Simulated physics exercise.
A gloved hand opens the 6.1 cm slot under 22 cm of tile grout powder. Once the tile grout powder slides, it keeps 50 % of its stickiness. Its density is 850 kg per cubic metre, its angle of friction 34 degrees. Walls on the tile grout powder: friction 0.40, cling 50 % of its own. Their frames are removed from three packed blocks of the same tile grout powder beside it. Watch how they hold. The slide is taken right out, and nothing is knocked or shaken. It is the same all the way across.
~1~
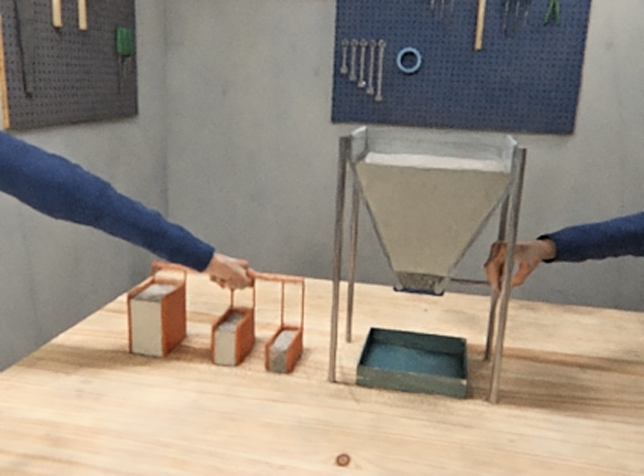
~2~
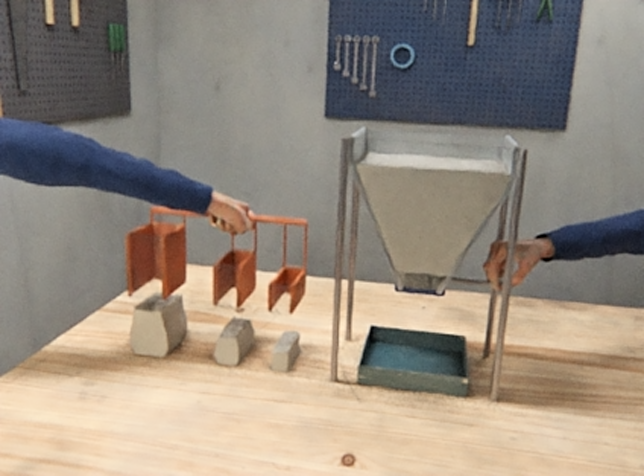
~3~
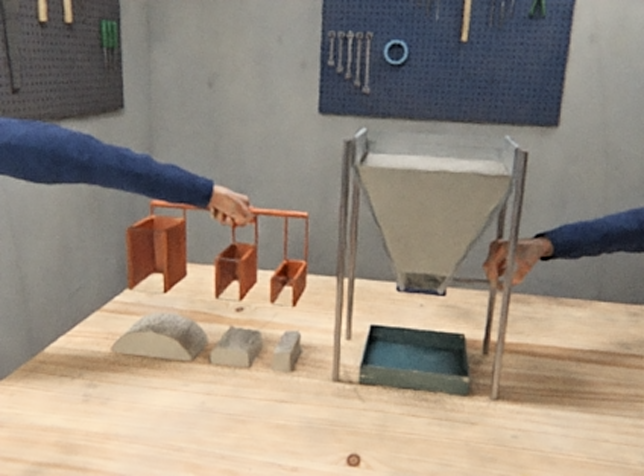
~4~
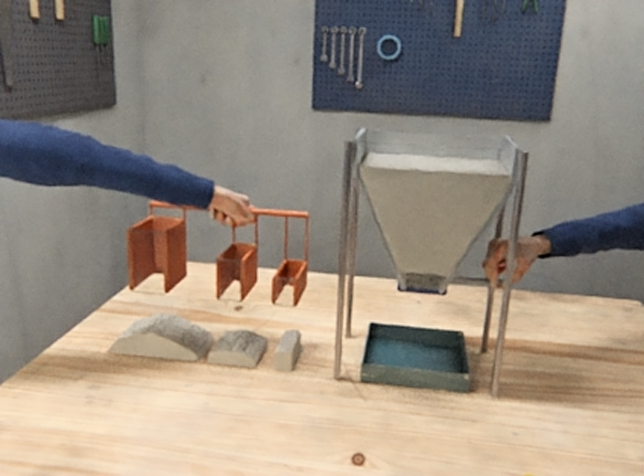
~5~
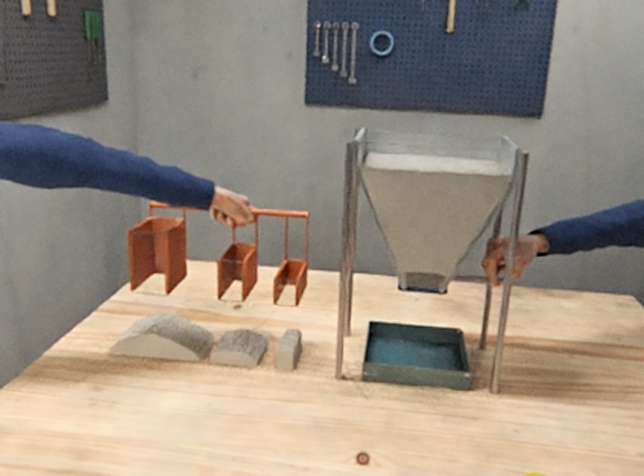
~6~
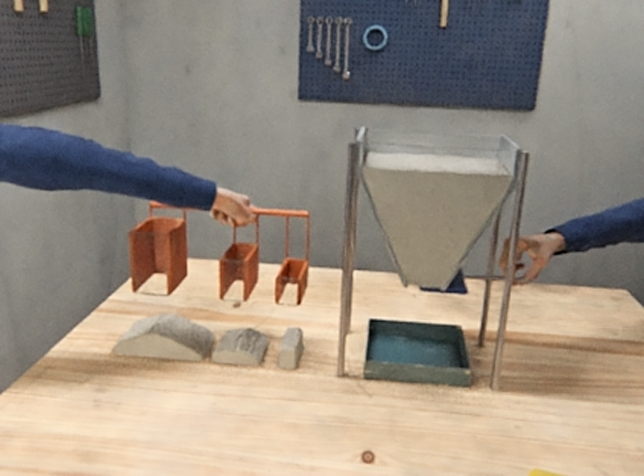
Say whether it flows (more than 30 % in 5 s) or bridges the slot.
Free outflow.
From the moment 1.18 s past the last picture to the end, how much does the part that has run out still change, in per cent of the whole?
Near 0 %.
Another 0.35 s on from the sixth picture, 18 % has run out.
Another 0.77 s on from the sixth picture, 69 % has run out.
Another 1.18 s on from the sixth picture, 100 % has run out.
Another 1.60 s on from the sixth picture, 100 % has run out.
Another 4.90 s on from the sixth picture, at the end, 100 % has run out.
